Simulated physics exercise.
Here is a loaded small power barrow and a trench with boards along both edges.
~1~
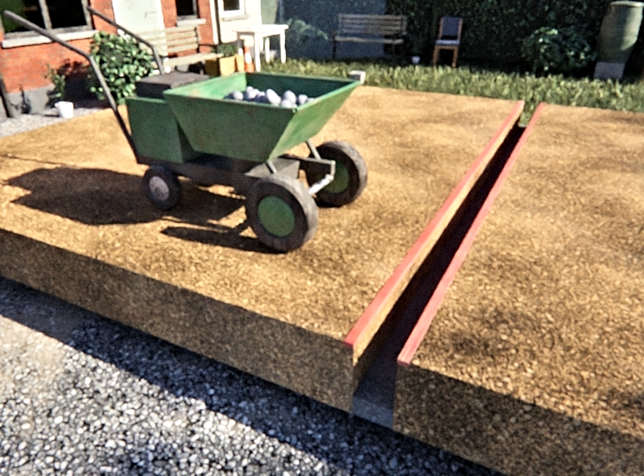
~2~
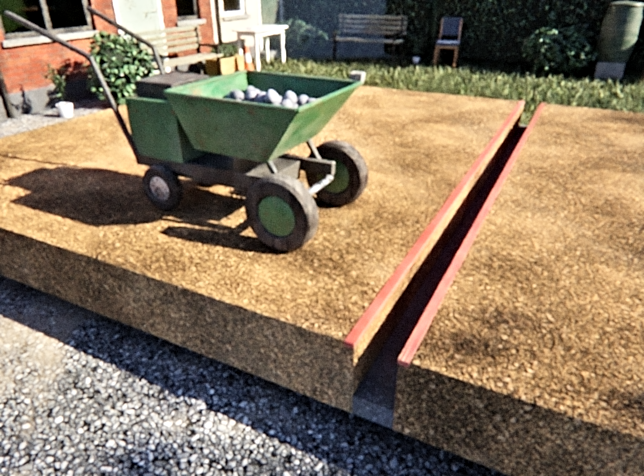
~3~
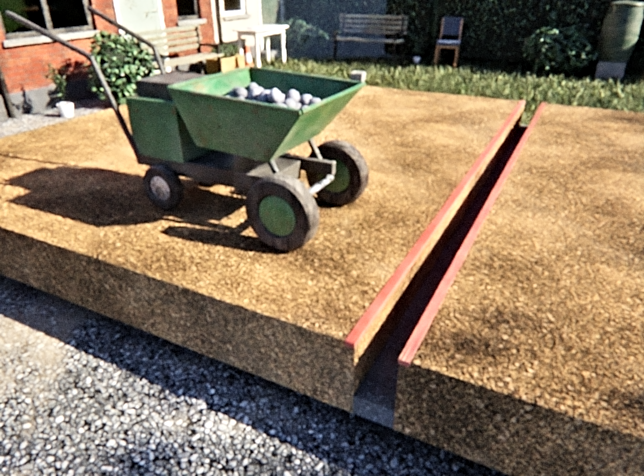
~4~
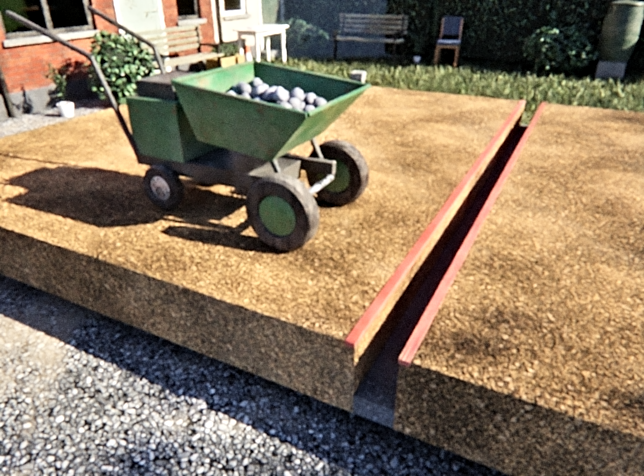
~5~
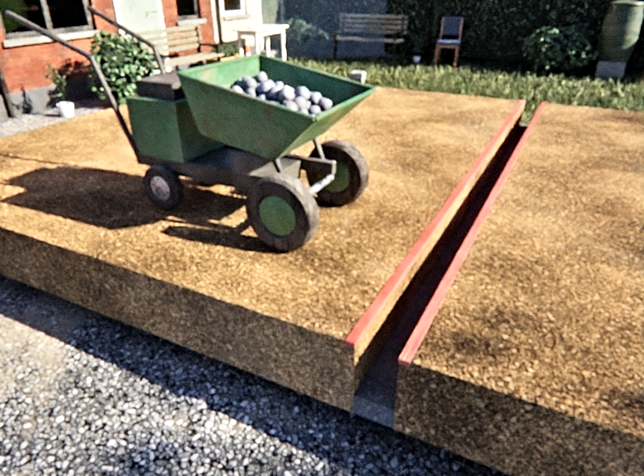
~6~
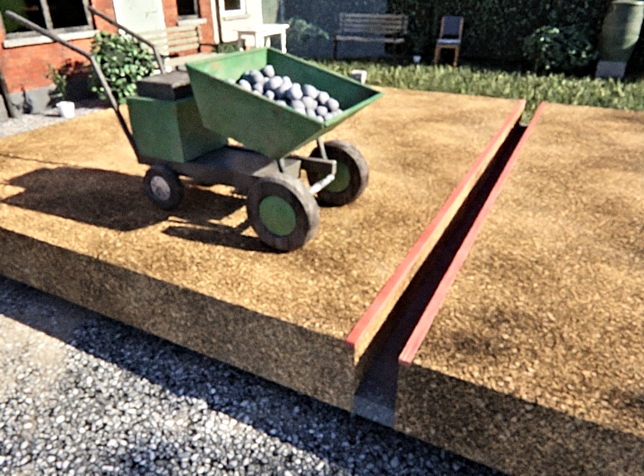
The clip opens on a green power barrow loaded with round grey cobbles, standing level on brown ground left of a narrow, red-edged trench. The skip then tilts gradually toward the right, its back rising and more of the cobbles showing, until it is clearly slanted while the wheels stay still.
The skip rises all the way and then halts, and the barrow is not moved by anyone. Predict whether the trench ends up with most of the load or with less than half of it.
The trench is going to take the majority of it.
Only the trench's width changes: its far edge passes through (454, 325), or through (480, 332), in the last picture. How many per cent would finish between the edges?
Result, try 1: 100 in a hundred; try 2: 100 in a hundred.
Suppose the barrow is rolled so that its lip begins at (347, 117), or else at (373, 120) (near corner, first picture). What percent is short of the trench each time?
It comes out near 0 in a hundred for the first and near 0 in a hundred for the second.
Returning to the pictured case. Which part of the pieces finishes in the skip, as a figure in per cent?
0 per cent or so.
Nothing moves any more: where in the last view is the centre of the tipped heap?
I'd put the middle somewhere around (438, 269).
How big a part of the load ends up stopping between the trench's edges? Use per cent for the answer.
My estimate is about 75 in a hundred.
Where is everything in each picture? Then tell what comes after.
Lip of the skip at (295, 110), level; top of the load at (250, 109), round cobbles; first edge of the trench at (377, 304); far edge at (426, 318), the trench under half as wide as the skip, and about as deep as wide, in the first frame.
Lip of the skip at (297, 111), level; top of the load at (251, 109), in the second frame.
Lip of the skip at (301, 112), tipped barely; top of the load at (254, 107), in the third frame.
Lip of the skip at (307, 115), tipped a little; top of the load at (259, 102), in the fourth frame.
Lip of the skip at (315, 119), tipped a little; top of the load at (260, 92), in the fifth frame.
Lip of the skip at (324, 125), tipped clearly; top of the load at (257, 80); first edge of the trench at (378, 303); far edge at (428, 317), in the sixth frame.
Soon after the last picture, skip tipped steeply; all in the skip.
A little later, skip tipped right over; most in the skip; a small part short of the trench; about a quarter in or heaped over the trench; a stray few beyond it; a stray few falling.
Later still, skip tipped right over; a stray few in the skip; a small part short of the trench; most in or heaped over the trench; about a quarter beyond it.
At rest, skip tipped right over; a small part short of the trench; most in or heaped over the trench; about a quarter beyond it.
